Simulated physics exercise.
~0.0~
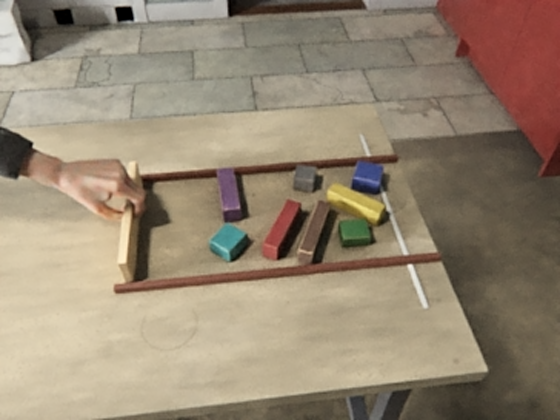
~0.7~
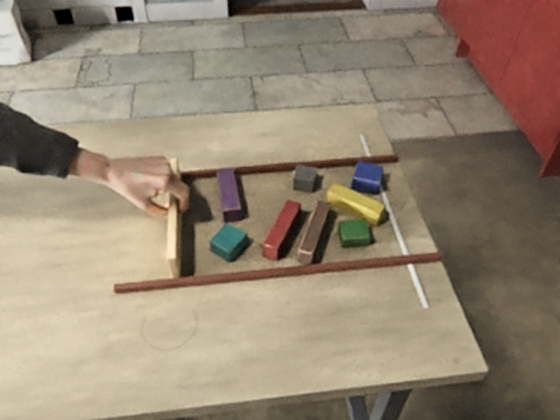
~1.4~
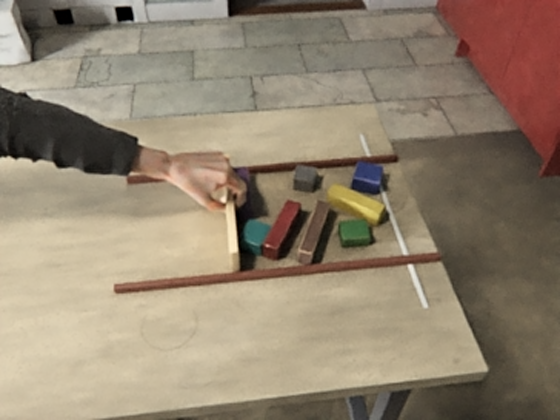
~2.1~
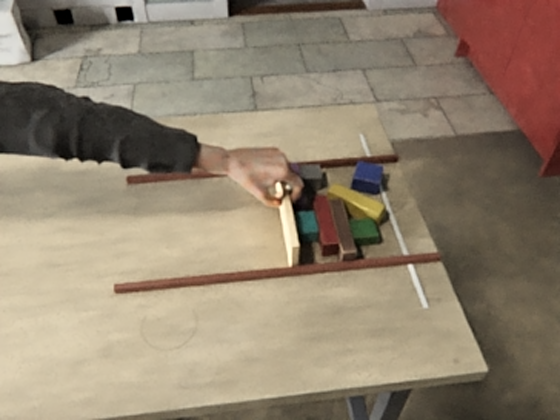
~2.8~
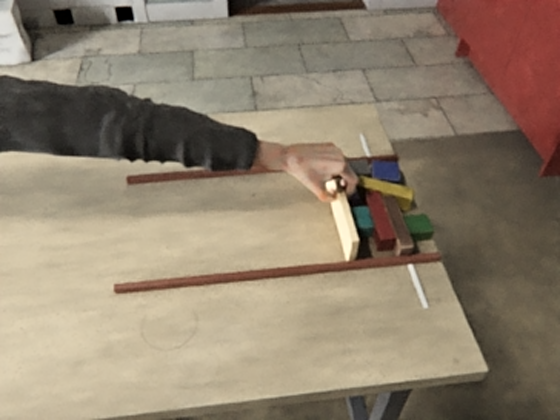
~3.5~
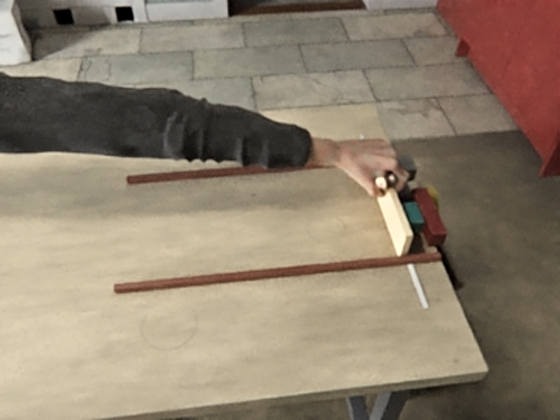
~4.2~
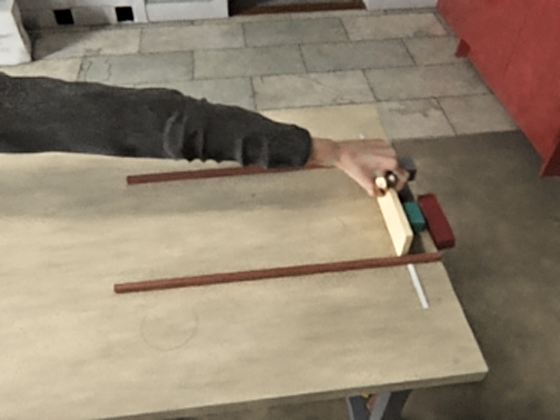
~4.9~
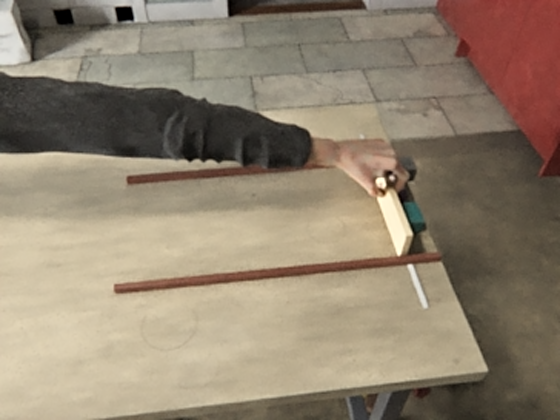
On a pale wooden table beside a tiled floor, a hand holds an upright board behind several coloured blocks and bars lying between two reddish-brown rails. The hand slides the board right, first gathering the purple bar and the turquoise block, then pressing them toward the red and brown bars. The crowded group moves across the white tape, carrying the green, yellow and blue pieces to the table's edge. Pieces begin going over, and the board stops at the tape. The red bar tips away last, leaving the turquoise block and a dark piece or two by the board.
